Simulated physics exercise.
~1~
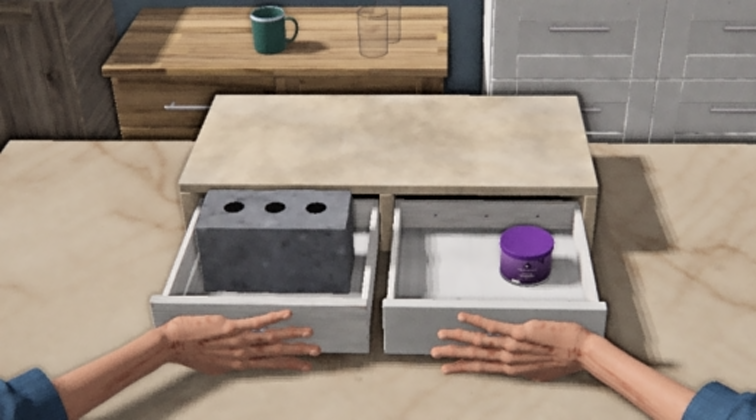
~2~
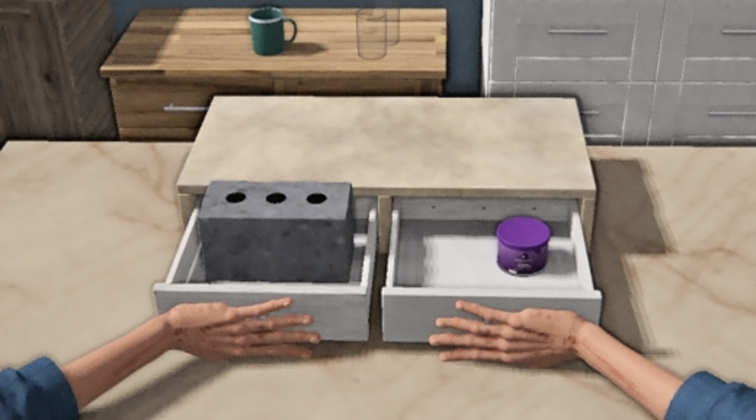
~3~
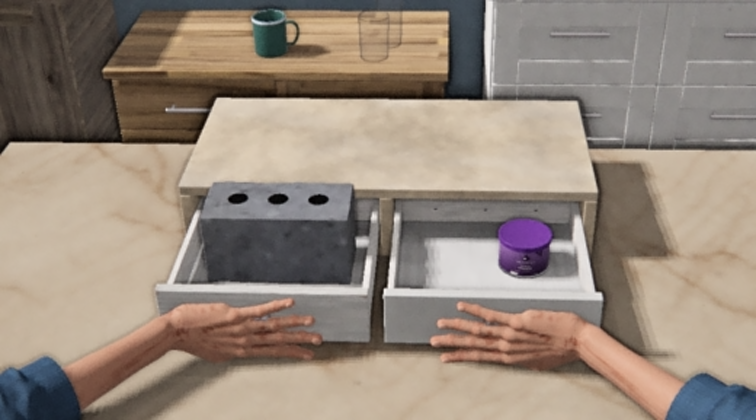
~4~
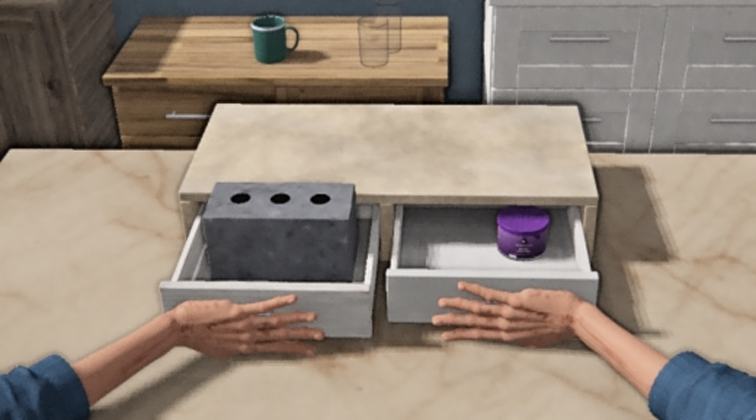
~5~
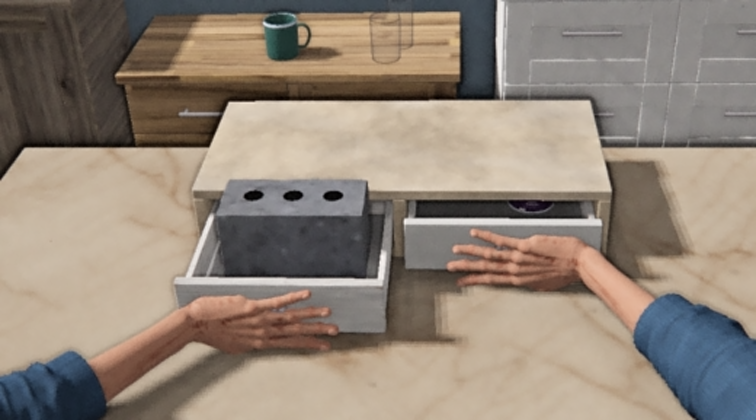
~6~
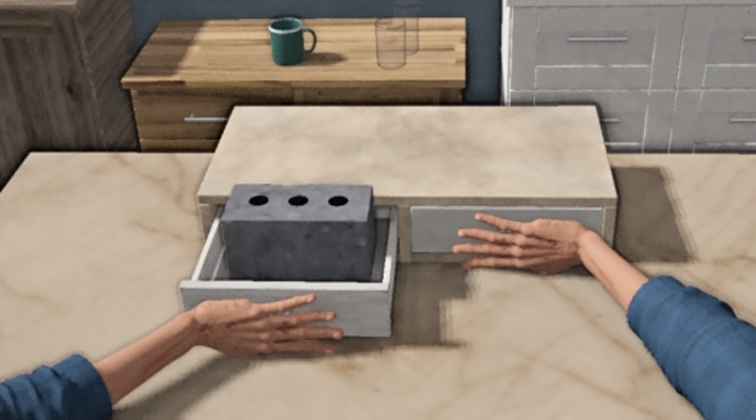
Two hands pushing side-by-side drawers, the right one with a purple tin sliding shut while the left, holding a grey brick, stays open.
